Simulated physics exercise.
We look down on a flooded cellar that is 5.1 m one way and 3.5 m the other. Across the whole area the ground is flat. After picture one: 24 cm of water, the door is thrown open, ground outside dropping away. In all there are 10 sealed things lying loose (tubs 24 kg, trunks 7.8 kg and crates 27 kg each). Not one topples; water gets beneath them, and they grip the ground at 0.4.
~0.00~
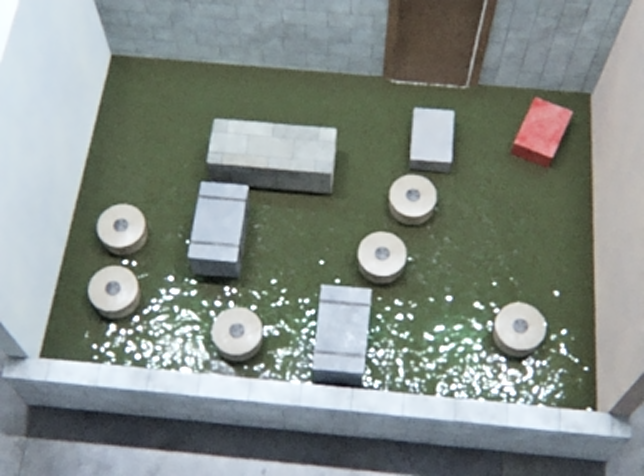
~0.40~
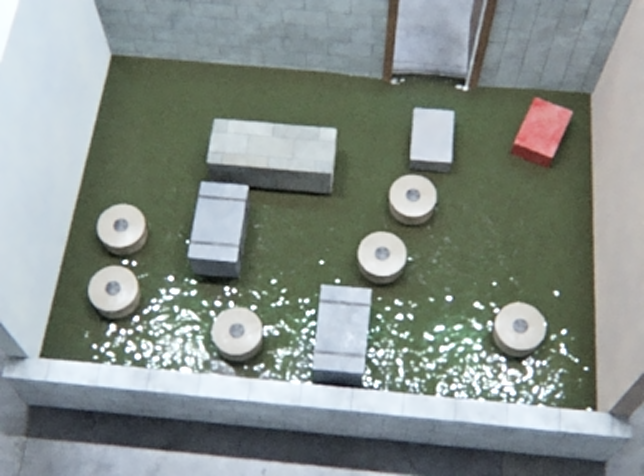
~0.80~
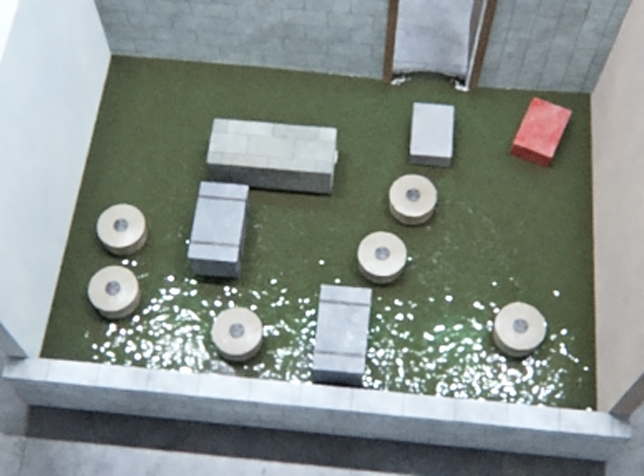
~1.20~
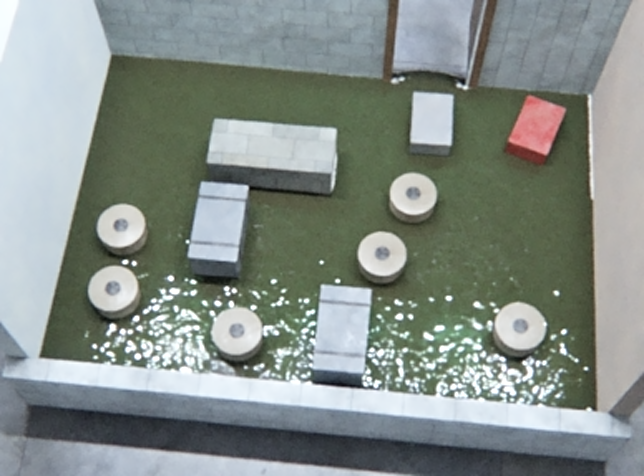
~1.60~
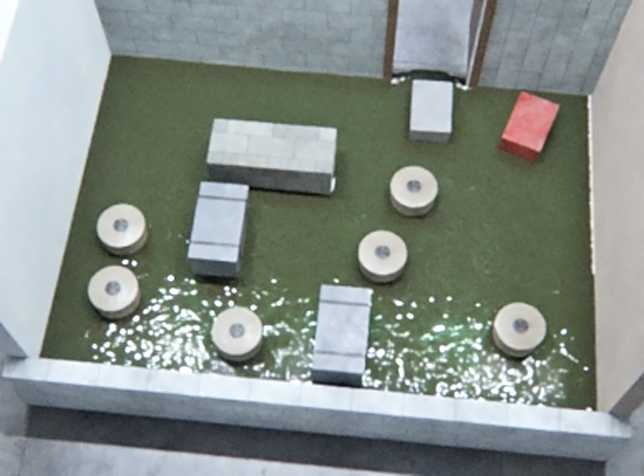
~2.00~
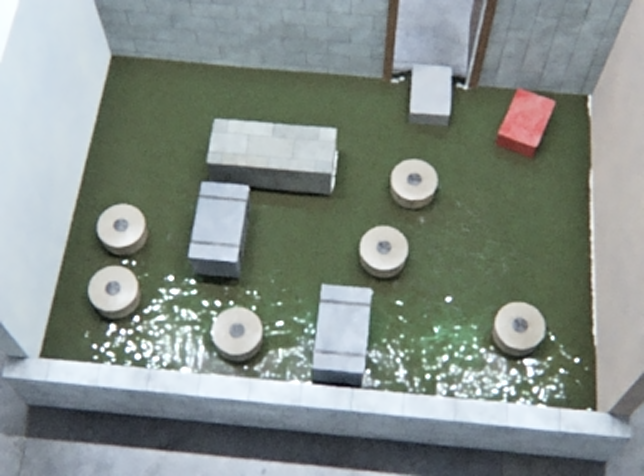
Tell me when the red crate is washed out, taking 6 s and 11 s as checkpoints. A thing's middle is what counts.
Watch it go somewhere in the gap.
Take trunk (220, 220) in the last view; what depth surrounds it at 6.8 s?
Roughly 20 cm.
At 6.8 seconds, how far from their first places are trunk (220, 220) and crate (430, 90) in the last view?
Respectively, 30 cm and washed out.
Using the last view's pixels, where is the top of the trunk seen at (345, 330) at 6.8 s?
It should be close to pixel (376, 318).
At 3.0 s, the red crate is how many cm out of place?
Around 30 centimetres.
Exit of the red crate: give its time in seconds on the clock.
That happens at about 7.5 s.
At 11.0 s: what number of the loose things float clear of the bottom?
My tally comes to 7.
After 3.0 s the red crate is near (518, 108), 0.3 m from its start, afloat; 1 of 10 are out; 9 afloat.
After 6.8 s the red crate is near (448, 91), 1.0 m from its start, afloat; 2 of 10 are out; 8 afloat.
After 11.0 s the red crate has gone out (at 7.4 s); 3 of 10 are out; 7 afloat.
After 15.0 s the red crate has gone out (at 7.4 s); 4 of 10 are out; 4 afloat.
